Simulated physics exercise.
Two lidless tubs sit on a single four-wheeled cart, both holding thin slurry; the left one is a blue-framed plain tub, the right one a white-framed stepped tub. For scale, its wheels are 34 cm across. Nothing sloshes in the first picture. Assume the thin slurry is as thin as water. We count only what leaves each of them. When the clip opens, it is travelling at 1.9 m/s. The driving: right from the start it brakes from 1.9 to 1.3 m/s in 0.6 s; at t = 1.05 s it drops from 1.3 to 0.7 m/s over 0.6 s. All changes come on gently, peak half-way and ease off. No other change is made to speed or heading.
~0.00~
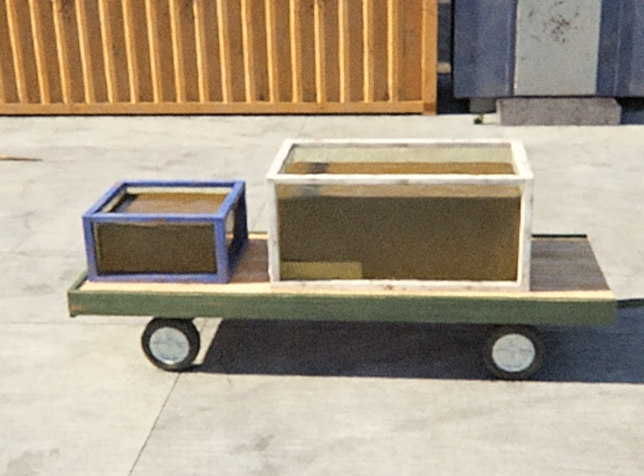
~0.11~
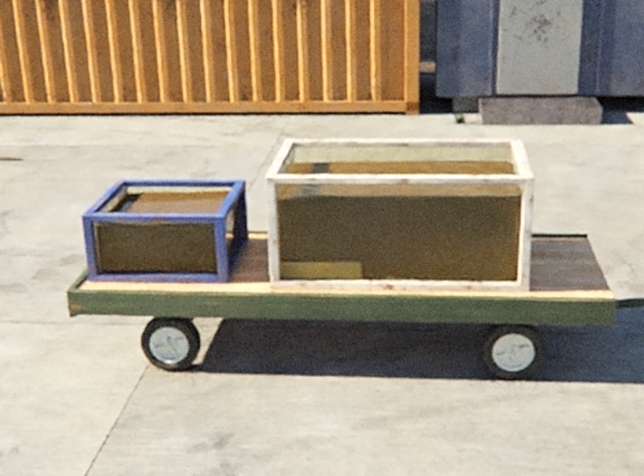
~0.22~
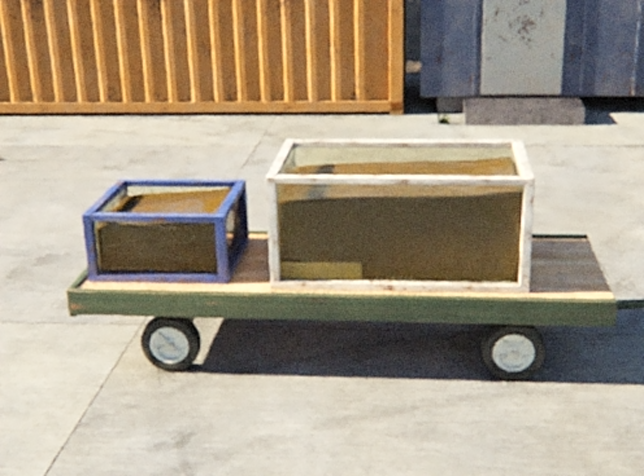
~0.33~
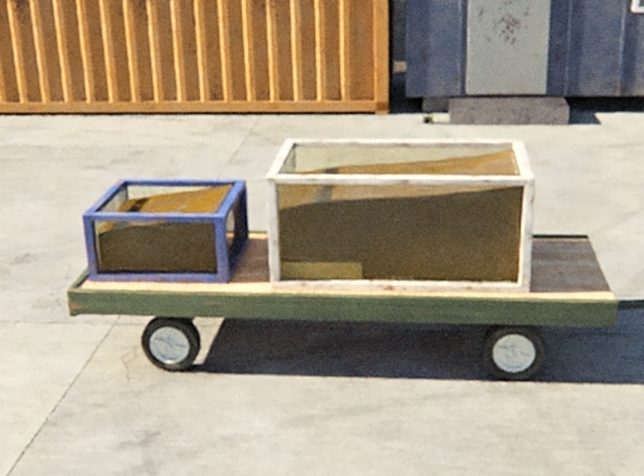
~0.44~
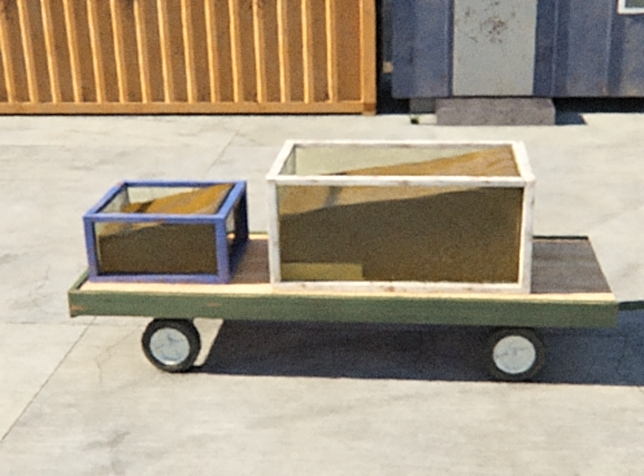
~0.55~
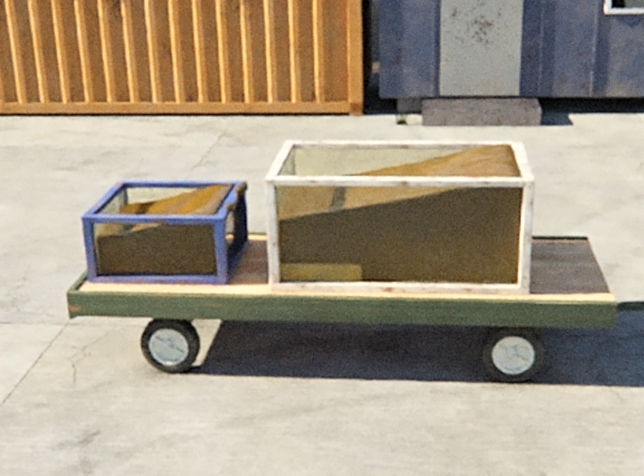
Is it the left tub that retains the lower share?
The leftmost one.
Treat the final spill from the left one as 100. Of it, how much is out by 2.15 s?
70 %.
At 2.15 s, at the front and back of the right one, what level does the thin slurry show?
The level sits near 56 cm in front and near 40 cm behind.
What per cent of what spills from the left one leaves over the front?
I'd put it at about 70 percent of what spills.
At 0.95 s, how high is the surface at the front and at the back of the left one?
About 24 cm at the front, 36 cm at the back.
Then, 0.95 s in, the left one has lost 1 per cent, over the front (front 25 cm, back 35 cm); the right one has lost nothing (front 48 cm, back 44 cm).
Then, 1.55 s in, the left one has lost 1 per cent, over the front (front 41 cm, back 19 cm); the right one has lost nothing (front 49 cm, back 47 cm).
Then, 2.15 s in, the left one has lost 5 per cent, over the front, a little elsewhere (front 21 cm, back 38 cm); the right one has lost nothing (front 56 cm, back 39 cm).
Then, 4.64 s in, the left one has lost 7 per cent, over the front, a little elsewhere; the right one has lost 2 per cent, over the back and the front.
